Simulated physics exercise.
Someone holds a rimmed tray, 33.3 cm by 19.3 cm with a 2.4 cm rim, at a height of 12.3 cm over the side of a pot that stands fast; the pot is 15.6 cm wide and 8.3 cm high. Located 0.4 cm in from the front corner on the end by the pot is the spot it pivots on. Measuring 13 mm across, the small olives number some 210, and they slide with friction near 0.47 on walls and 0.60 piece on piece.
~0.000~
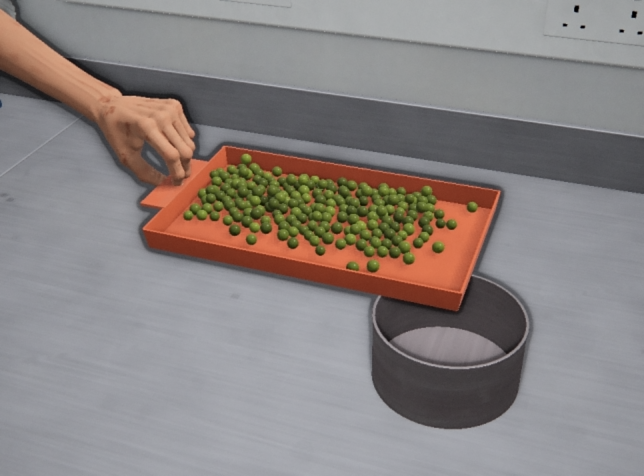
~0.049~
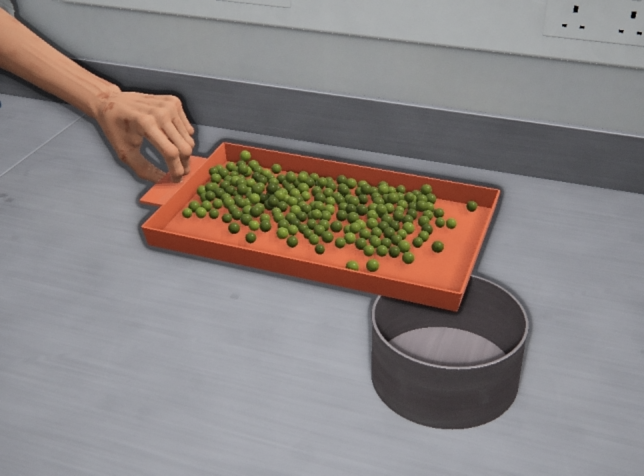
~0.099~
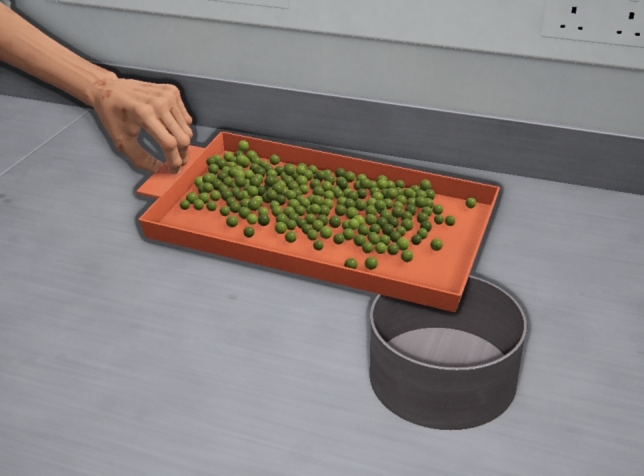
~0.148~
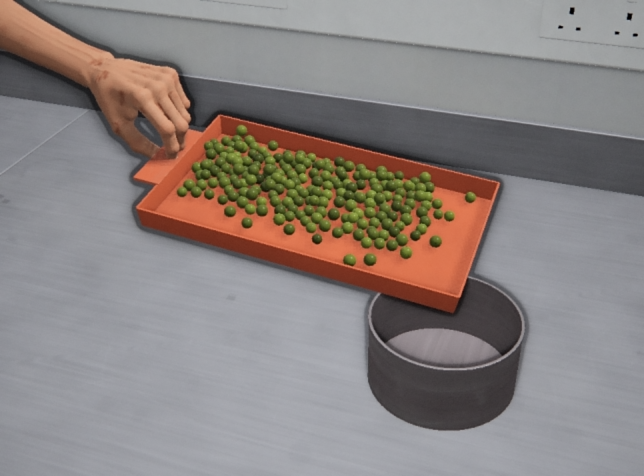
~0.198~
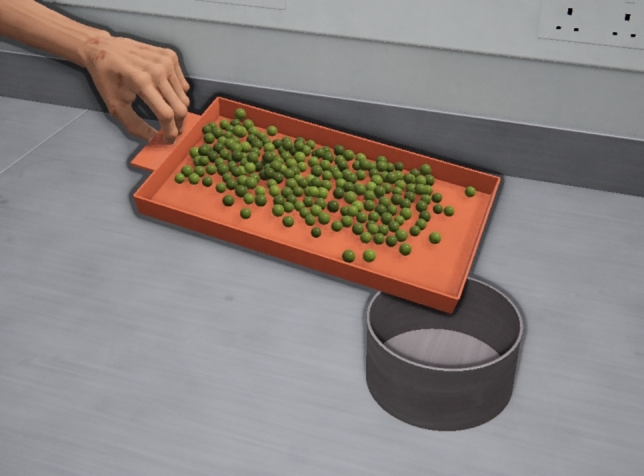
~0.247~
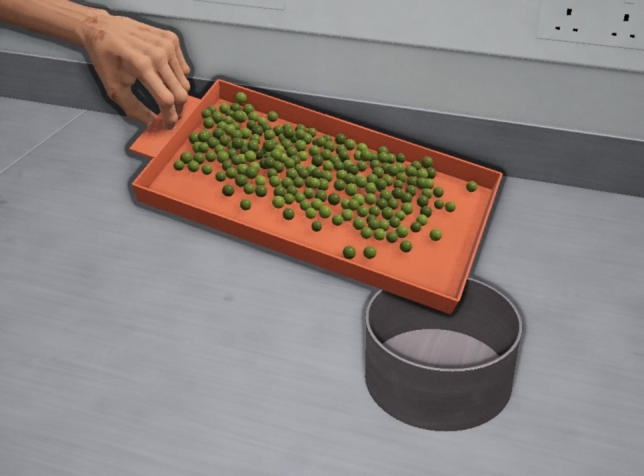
An orange-red rimmed tray scattered with small green olives is seen from above at an angle, over a grey worktop before a pale wall with sockets. A hand reaches in from the upper left to the tray's tabbed end, while the right front corner overlaps a dark grey round pot. The tray's left end rises with the hand, slowly then faster, tilting it down toward the right.
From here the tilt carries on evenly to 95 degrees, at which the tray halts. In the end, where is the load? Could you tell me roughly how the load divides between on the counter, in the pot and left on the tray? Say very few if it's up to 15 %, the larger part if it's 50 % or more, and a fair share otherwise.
Roughly this. Counter: The larger part; pot: Very few; tray: Very few.
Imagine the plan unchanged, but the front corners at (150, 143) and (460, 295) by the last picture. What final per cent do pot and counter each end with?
That works out as pot 25 and counter 75.
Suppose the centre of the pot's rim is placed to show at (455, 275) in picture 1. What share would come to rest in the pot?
Roughly 0 percent would end up there.
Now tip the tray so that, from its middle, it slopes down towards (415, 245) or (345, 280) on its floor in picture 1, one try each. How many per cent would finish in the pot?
First try: Around 25 percent; second try: Around 0 percent.
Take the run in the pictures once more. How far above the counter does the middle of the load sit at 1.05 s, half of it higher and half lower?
Height: Around 20 cm.
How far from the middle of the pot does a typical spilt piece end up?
16 cm.
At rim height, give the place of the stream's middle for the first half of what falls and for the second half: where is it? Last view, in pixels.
Near (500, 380) at first, near (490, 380) afterwards.
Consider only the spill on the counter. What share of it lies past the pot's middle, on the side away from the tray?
Some 100 per cent of the spill lies beyond the centre.
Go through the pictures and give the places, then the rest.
Tray tilt 0 degrees, front corners at (147, 228) and (459, 290); middle of the pieces at (314, 209); pot at (450, 316), in the first picture.
Tray tilt 1 degrees, front corners at (146, 226) and (459, 291); middle of the pieces at (314, 207), in the second picture.
Tray tilt 3 degrees, front corners at (144, 218) and (458, 292), lowest corner right front; middle of the pieces at (312, 201), in the third picture.
Tray tilt 7 degrees, front corners at (141, 207) and (457, 294), lowest corner right front; middle of the pieces at (311, 191), in the fourth picture.
Tray tilt 11 degrees, front corners at (138, 195) and (456, 296), lowest corner right front; middle of the pieces at (310, 181), in the fifth picture.
Tray tilt 15 degrees, front corners at (137, 183) and (456, 297), lowest corner right front; middle of the pieces at (311, 171); pot at (443, 318). Its pace works out near 80 degrees a second, in the sixth picture.
After 0.73 s, tilt 53 degrees; the tray holds 100 %, the pot 0 %.
Then, at 1.05 s, tilt 79 degrees; the tray holds 85 %, the pot 0 %.
Then, at 1.46 s, tilt 95 degrees; the tray holds 10 %, the pot 5 %.
In the end, at 2.3 s, counter 95 %, pot 5 %, tray 0 %.
